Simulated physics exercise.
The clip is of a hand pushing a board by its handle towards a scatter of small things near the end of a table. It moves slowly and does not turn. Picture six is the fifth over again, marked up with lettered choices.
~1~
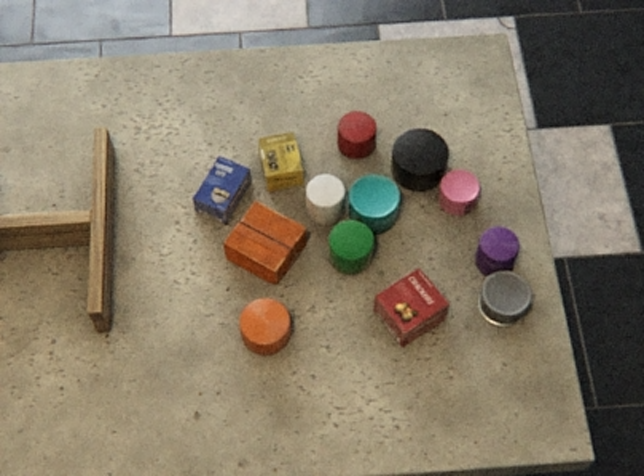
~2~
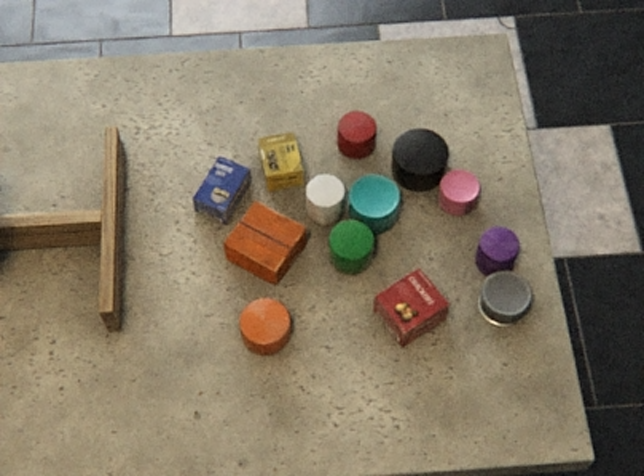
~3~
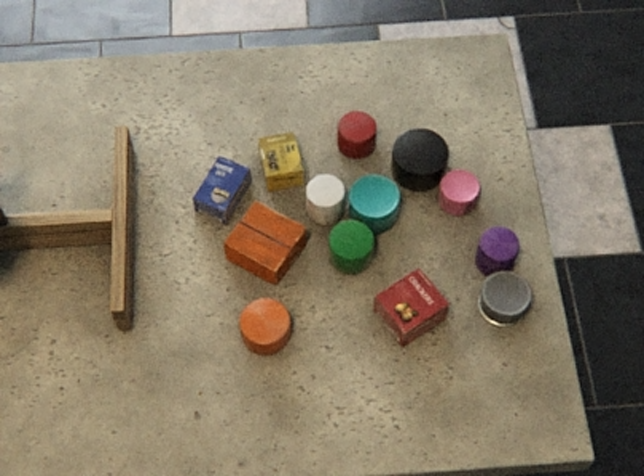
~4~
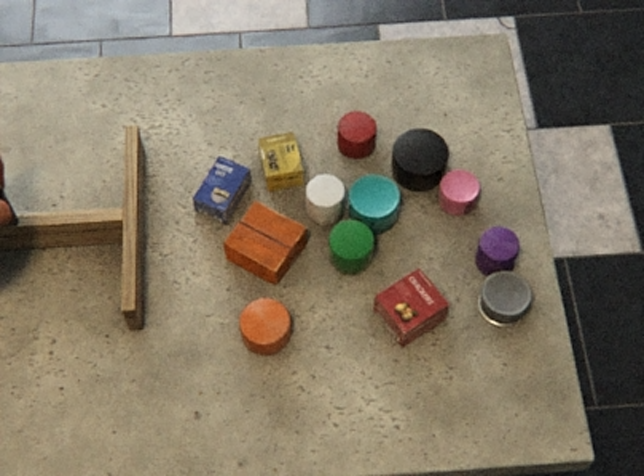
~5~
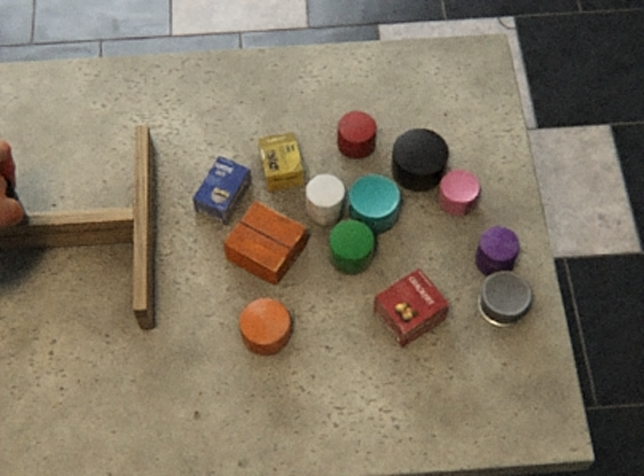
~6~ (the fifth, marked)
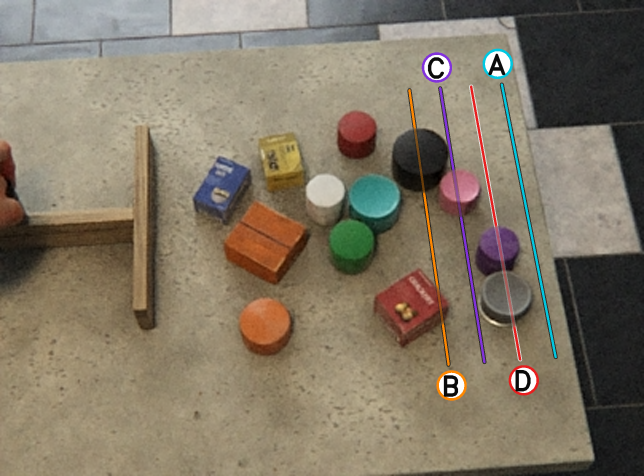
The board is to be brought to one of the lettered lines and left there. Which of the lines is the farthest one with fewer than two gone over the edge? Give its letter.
Stop at B.
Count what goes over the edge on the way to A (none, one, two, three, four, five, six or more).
By then, six or more.
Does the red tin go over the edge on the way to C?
No.
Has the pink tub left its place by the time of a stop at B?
Yes.
On the marked copy, A at (527, 211); B at (428, 217); C at (461, 215); D at (494, 213).
With B. Early on, board (244, 206); orange tin (277, 331); yellow box (306, 161).
Further on, board (347, 199); pink tub (486, 185); turquoise jar (449, 201).
At the end, board (425, 194); pink tub (537, 166); turquoise jar (525, 198); none fallen.
As for the rest, A drops eight; C drops two; D drops five.
